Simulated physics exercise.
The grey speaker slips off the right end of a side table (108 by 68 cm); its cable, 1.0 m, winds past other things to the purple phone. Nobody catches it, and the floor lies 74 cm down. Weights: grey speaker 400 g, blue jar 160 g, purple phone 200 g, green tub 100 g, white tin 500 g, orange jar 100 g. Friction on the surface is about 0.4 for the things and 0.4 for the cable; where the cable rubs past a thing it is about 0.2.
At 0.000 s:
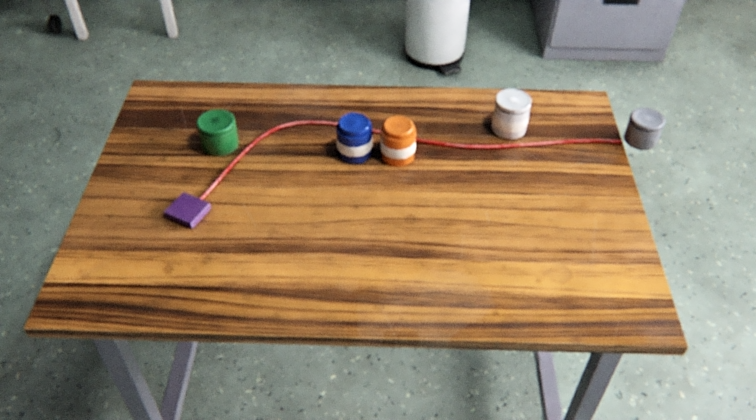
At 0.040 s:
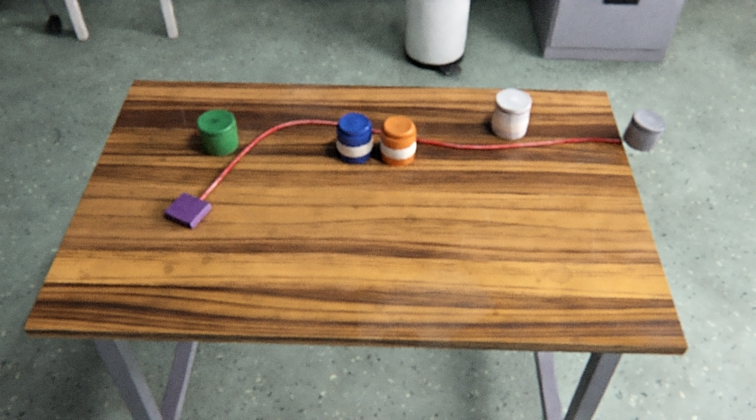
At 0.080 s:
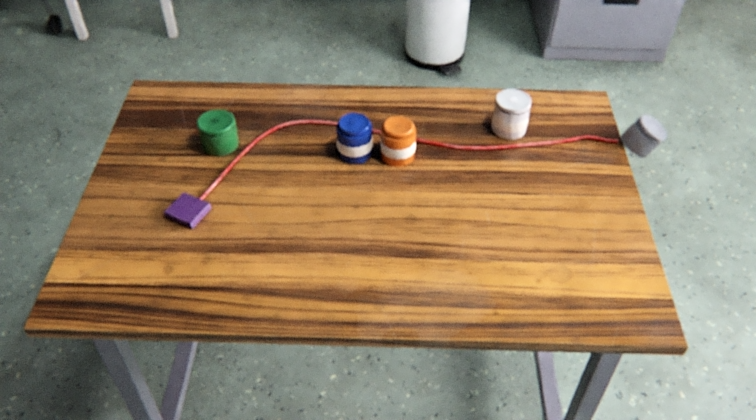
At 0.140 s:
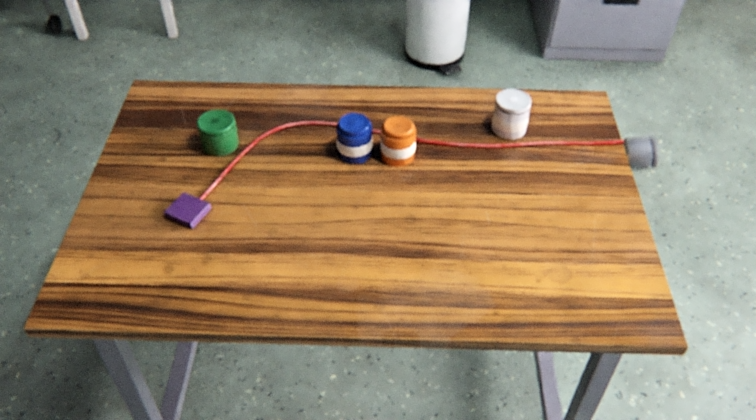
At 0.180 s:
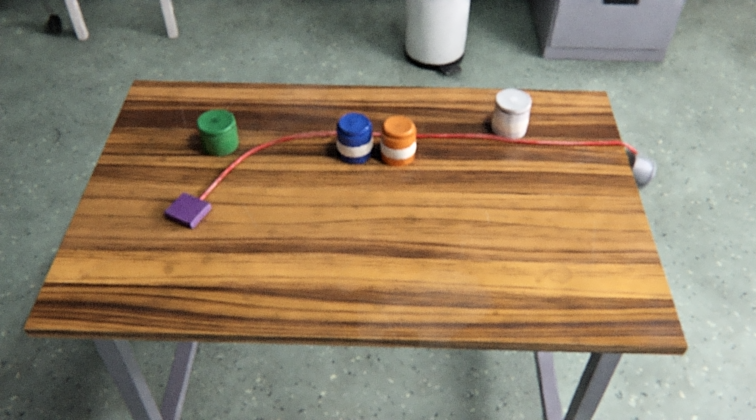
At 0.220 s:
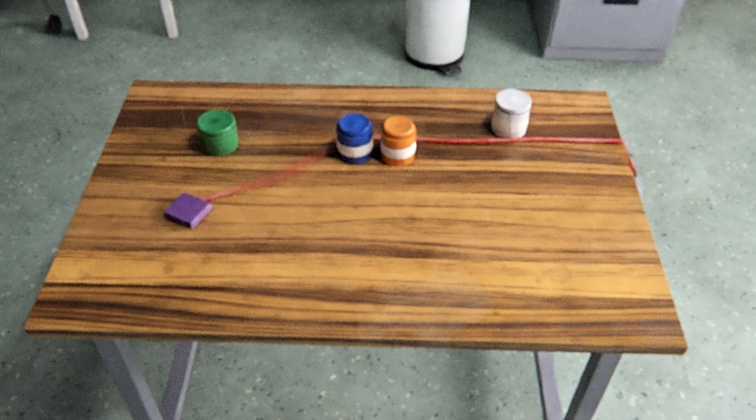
The grey cylinder off the table's right edge tilted over and dropped out of sight below it, pulling the red cord straighter behind the jars while the purple block and everything else stayed still.
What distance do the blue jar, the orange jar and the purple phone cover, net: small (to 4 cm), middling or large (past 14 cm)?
The blue jar moves a moderate way, the orange jar shifts a middling way, the purple phone travels a long way.
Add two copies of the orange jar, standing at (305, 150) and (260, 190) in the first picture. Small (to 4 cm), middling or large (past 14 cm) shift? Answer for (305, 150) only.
There: Large.
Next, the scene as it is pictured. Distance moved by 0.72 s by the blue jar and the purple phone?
Blue jar 8 cm, purple phone 35 cm.
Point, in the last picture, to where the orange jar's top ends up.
Around (419, 144).
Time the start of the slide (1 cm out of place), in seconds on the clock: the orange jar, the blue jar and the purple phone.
Orange jar 0.50 s, blue jar 0.26 s, purple phone 0.26 s.
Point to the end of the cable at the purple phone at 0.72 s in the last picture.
Near (375, 147).
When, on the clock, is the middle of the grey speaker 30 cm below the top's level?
That is: 0.46 s.
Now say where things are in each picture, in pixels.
In the first frame, blue jar (354, 122); orange jar (399, 125); purple phone (187, 207); cable runs through (575, 141) (485, 147) (300, 123) (232, 165).
In the second frame, grey speaker (648, 119); cable runs through (574, 141) (232, 165).
In the third frame, grey speaker (644, 136); cable runs through (573, 140) (232, 165).
In the fourth frame, grey speaker (640, 153); cable runs through (578, 143) (232, 165).
In the fifth frame, grey speaker (634, 170); cable runs through (597, 144) (233, 165).
In the sixth frame, blue jar (354, 123); orange jar (399, 125); purple phone (187, 207); cable runs through (621, 142) (429, 140) (257, 184).
After 0.5 s, the cable's tail end at (290, 184); purple phone 18 cm off its start, blue jar 9 cm off its start, grey speaker over the edge.
After 0.7 s, the cable's tail end at (375, 147); purple phone 36 cm off its start, blue jar 9 cm off its start, orange jar 5 cm off its start.
After 1.0 s, the cable's tail end at (480, 141); purple phone 58 cm off its start at (464, 135), blue jar 9 cm off its start at (374, 149), orange jar 7 cm off its start at (419, 144).
After 1.2 s, the cable's tail end at (501, 138); purple phone 62 cm off its start, blue jar 9 cm off its start, orange jar 7 cm off its start.
After 2.4 s, the cable's tail end at (501, 138); purple phone 62 cm off its start at (487, 136), blue jar 9 cm off its start at (374, 149), orange jar 7 cm off its start at (419, 144), grey speaker over the edge.
